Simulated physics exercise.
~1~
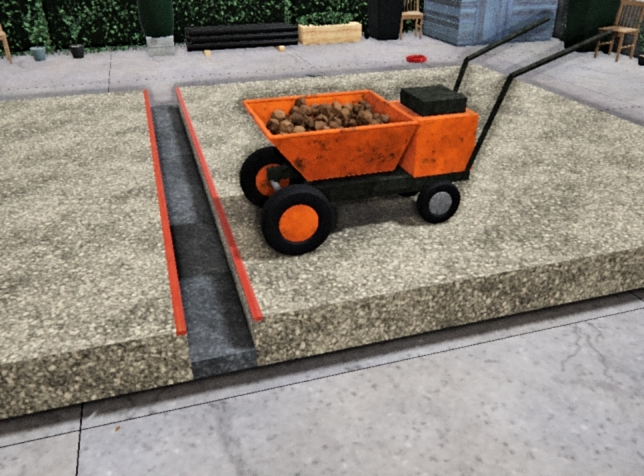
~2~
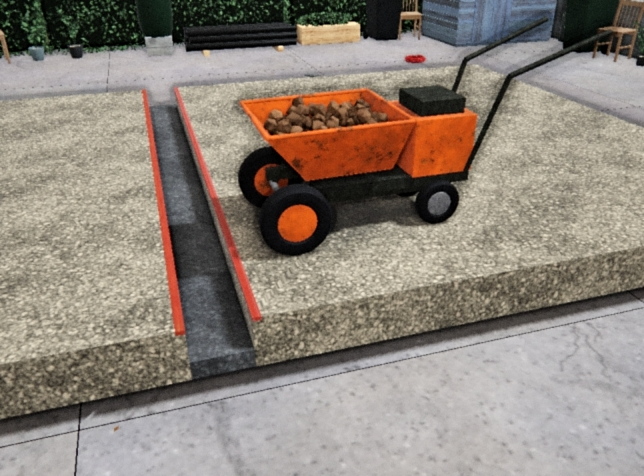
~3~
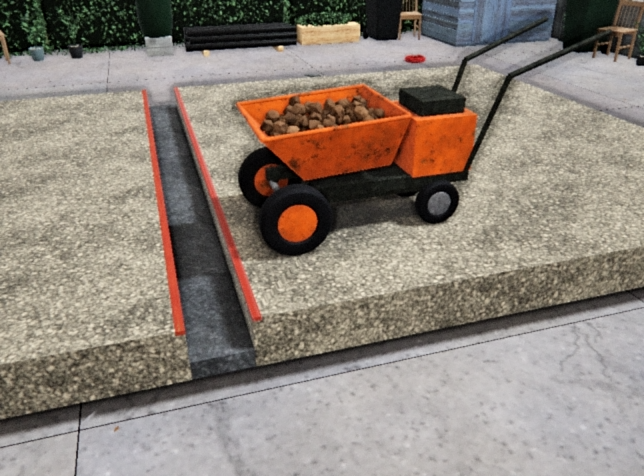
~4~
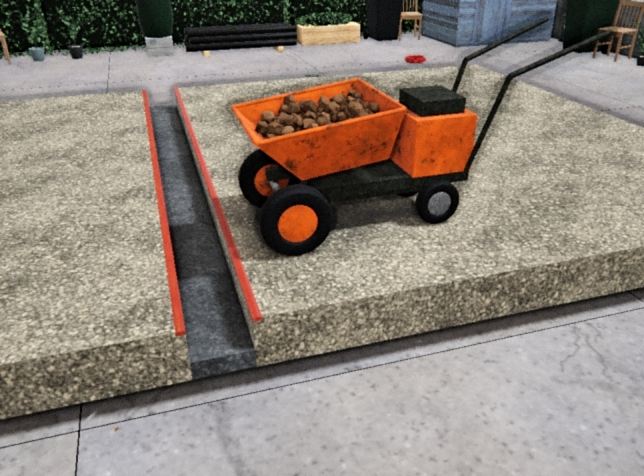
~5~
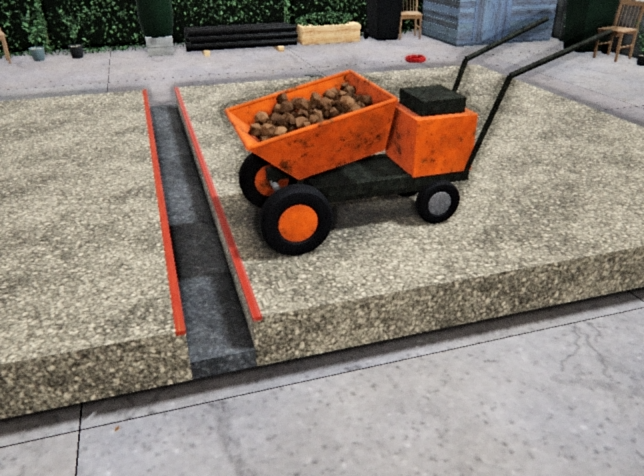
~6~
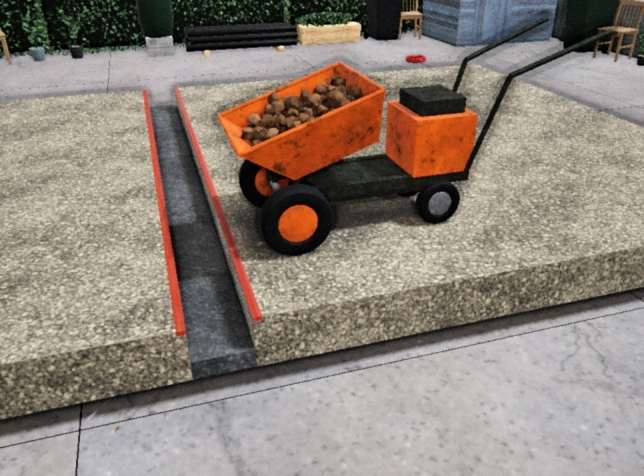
In a paved yard with a hedge, chairs and a blue-grey shed behind, a raised gravelly platform is seen from slightly above by a still camera. An orange powered barrow with black handles and a skip of brown clods stands right of a narrow dark trench edged with red boards. The skip starts level, then tilts gradually towards the trench, its rear rising, while the wheels stay put.
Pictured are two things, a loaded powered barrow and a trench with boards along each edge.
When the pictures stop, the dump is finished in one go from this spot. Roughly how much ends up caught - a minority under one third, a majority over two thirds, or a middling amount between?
Okay, so the amount in the trench ends inside the middle band of one-third to two-thirds.
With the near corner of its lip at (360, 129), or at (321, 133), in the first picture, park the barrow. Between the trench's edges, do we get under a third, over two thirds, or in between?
First the middle third, then above two thirds.
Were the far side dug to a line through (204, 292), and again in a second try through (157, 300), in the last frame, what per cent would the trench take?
In order: Near 10, then 70 percent.
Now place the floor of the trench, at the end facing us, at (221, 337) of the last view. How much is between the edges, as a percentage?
50 per cent, roughly.
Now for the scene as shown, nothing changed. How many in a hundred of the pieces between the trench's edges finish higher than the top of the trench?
My estimate would be close to 5 per cent.
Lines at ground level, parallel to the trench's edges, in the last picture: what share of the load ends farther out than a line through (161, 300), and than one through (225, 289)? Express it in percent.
Estimate: 40 %, then 90 %.
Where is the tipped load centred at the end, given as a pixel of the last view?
It settles centred around (174, 238).
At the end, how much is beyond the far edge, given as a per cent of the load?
Result: Some 50 % of the load.
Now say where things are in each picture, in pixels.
In the first picture, lip of the skip at (269, 138), level; top of the load at (322, 121), clay clods; first edge of the trench at (247, 284); far edge at (176, 296), the trench under half as wide as the skip, and about half as deep as wide.
In the second picture, lip of the skip at (267, 139), level; top of the load at (319, 120).
In the third picture, lip of the skip at (262, 141), tipped barely; top of the load at (338, 112).
In the fourth picture, lip of the skip at (256, 144), tipped a little; top of the load at (345, 115).
In the fifth picture, lip of the skip at (248, 148), tipped a little; top of the load at (337, 110).
In the sixth picture, lip of the skip at (240, 155), tipped clearly; top of the load at (344, 102); first edge of the trench at (246, 285); far edge at (175, 297).
Soon after the last picture, skip tipped steeply; all in the skip.
A little later, skip tipped right over; most in the skip; a small part in or heaped over the trench; a small part beyond it; a stray few falling.
Later still, skip tipped right over; a small part in the skip; about a third in or heaped over the trench; about half beyond it.
At rest, skip tipped right over; about half in or heaped over the trench; about half beyond it.
